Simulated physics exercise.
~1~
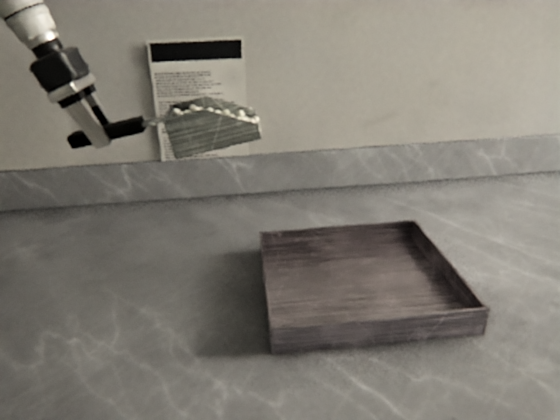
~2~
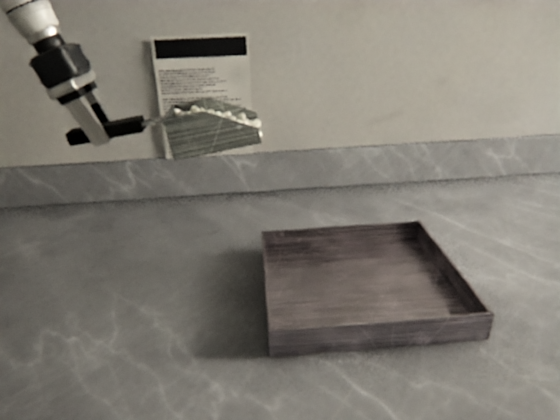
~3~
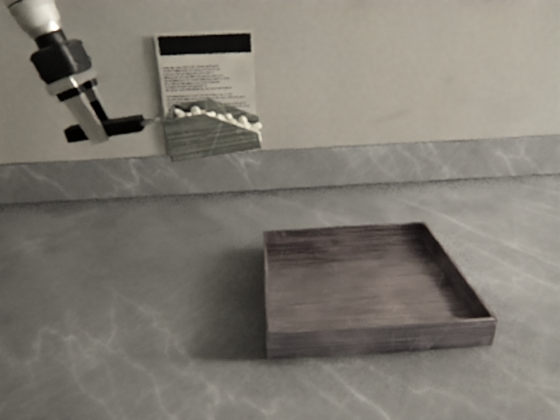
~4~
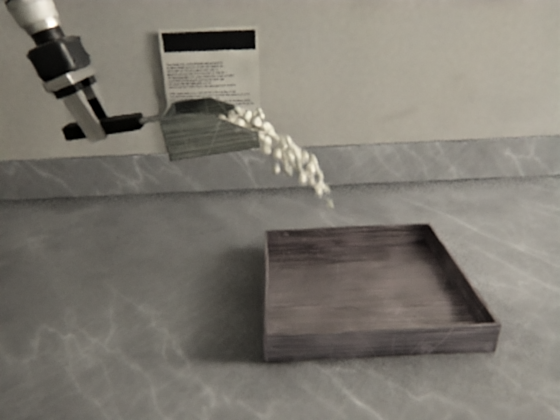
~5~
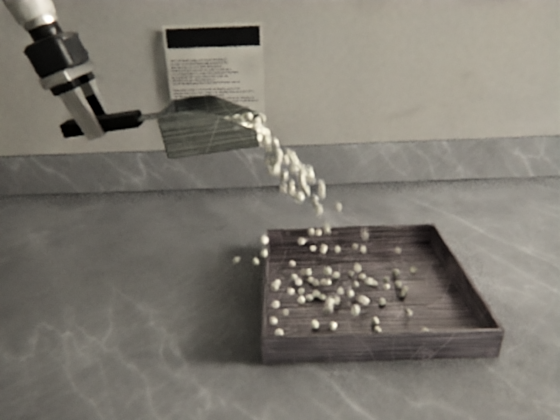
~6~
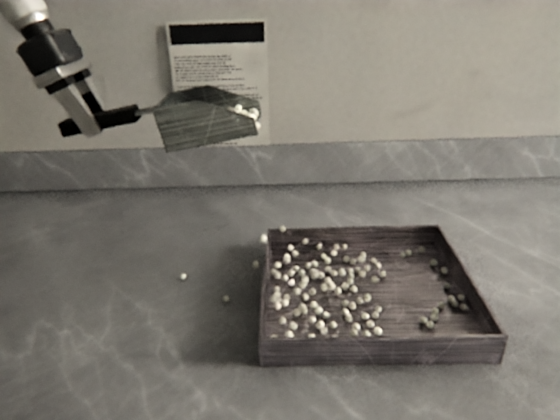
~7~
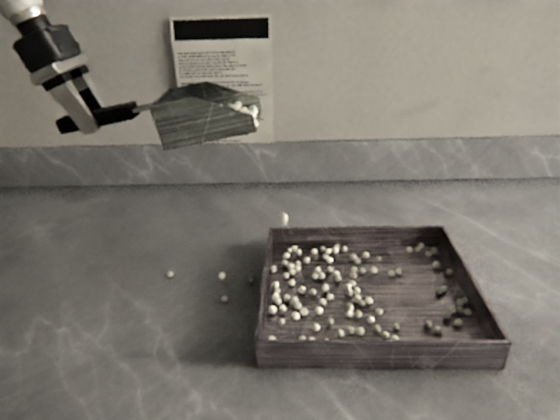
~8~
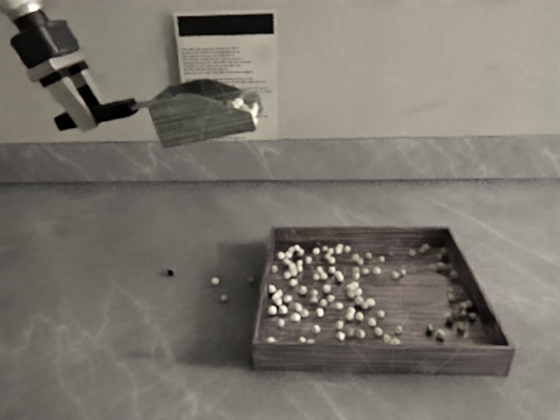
The clip opens on a robot arm at the upper left holding a dark scoop heaped with small pale beads, above and to the left of a shallow, dark square tray on a grey marbled surface. At first the scoop barely moves and the load stays put. Then the beads spill over its front edge in a stream toward the right. They shower down into the tray, scattering across its floor, while a few bounce outside to the left. The stream stops, and the clip ends with many beads spread in the tray, a few lying beside it and some still in the scoop.
